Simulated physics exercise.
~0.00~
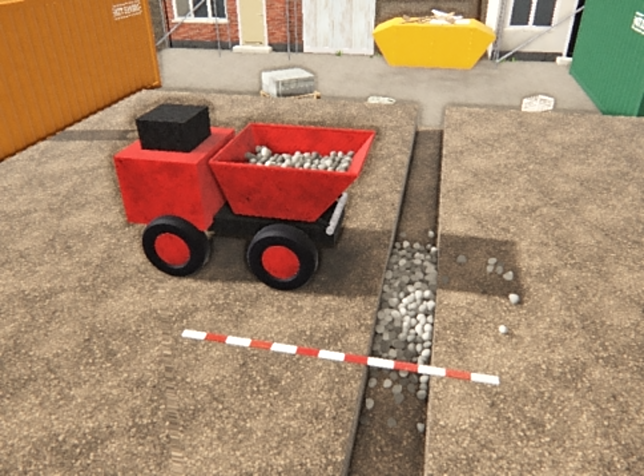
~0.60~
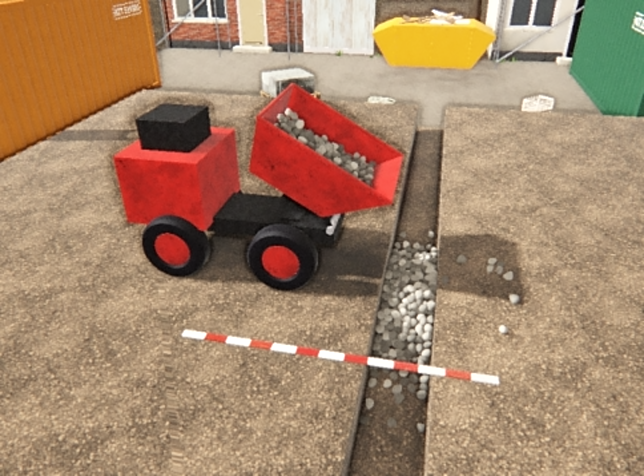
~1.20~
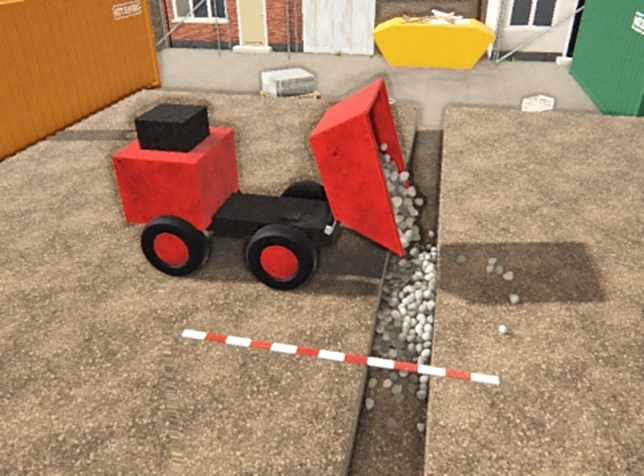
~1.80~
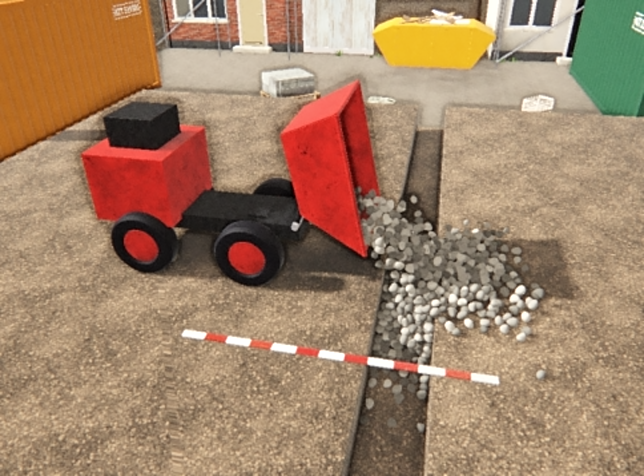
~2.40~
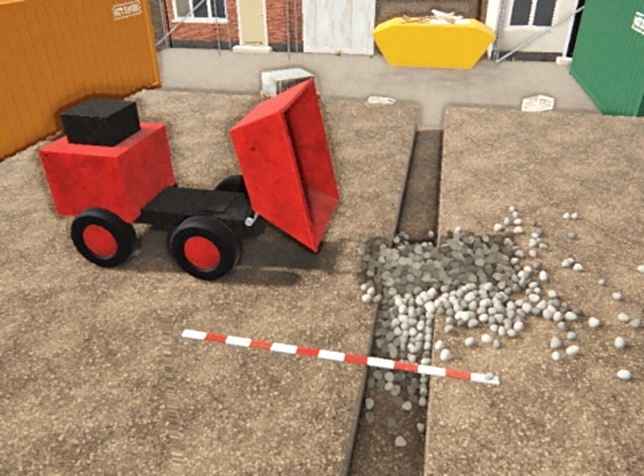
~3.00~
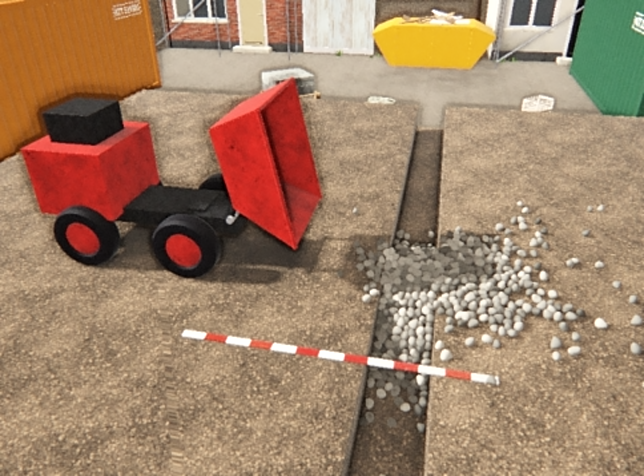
To begin with, a red dumper with a black block on top stands beside a narrow trench, its skip full of round pale stones, while more stones already lie in the trench near a red and white striped pole. The skip tilts up towards the trench, and the stones slide to its lower edge. As it steepens, they begin pouring out. The dumper then rolls back to the left, skip still raised, while the stones spill across the trench. Finally it stands farther left with its skip steeply tipped, and a heap fills part of the trench, with many stones scattered beyond it to the right.
